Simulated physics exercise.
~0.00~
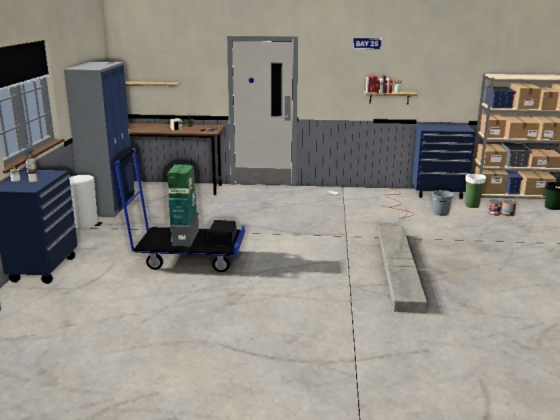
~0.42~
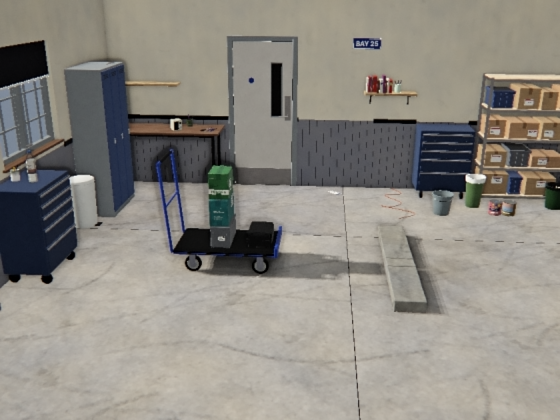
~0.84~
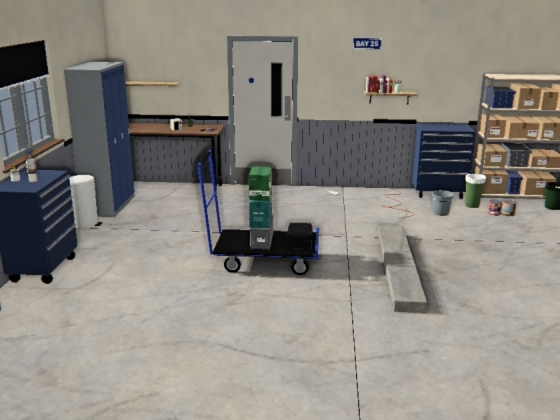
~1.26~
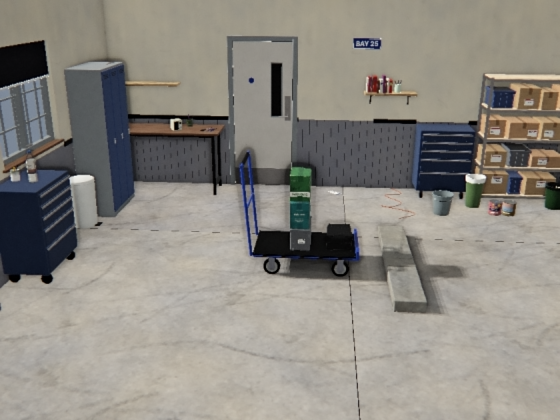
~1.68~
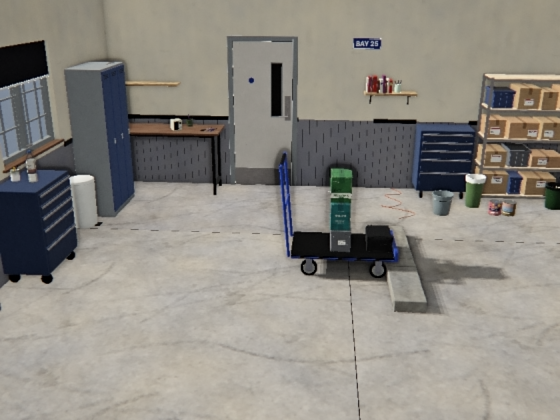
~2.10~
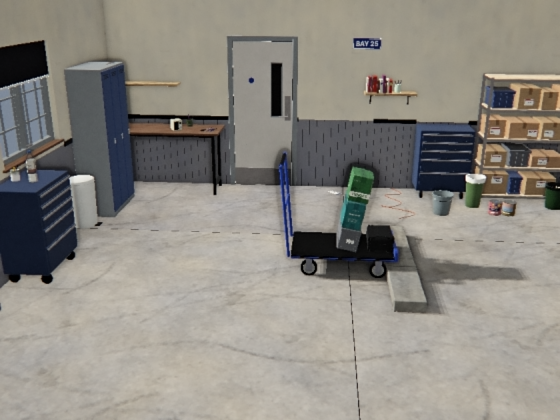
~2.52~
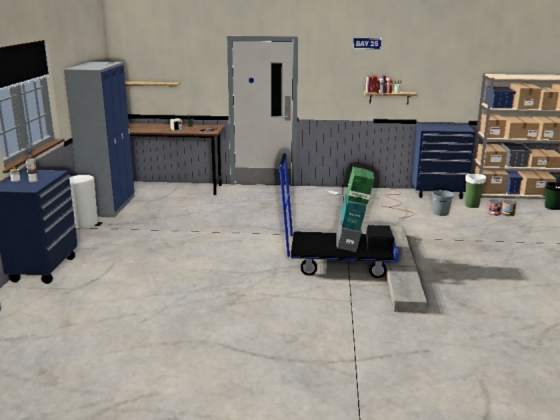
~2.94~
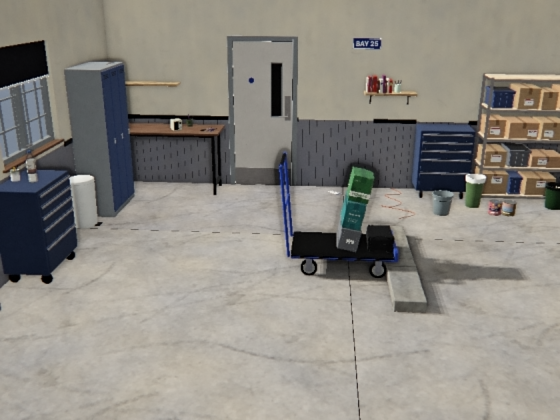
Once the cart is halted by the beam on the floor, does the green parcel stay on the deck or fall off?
The green parcel stays on the deck. It tips to the right with the pieces beneath it and comes to rest leaning above the black suitcase.
A blue cart rolls right, stops at a beam, and its stack leans but stays aboard.
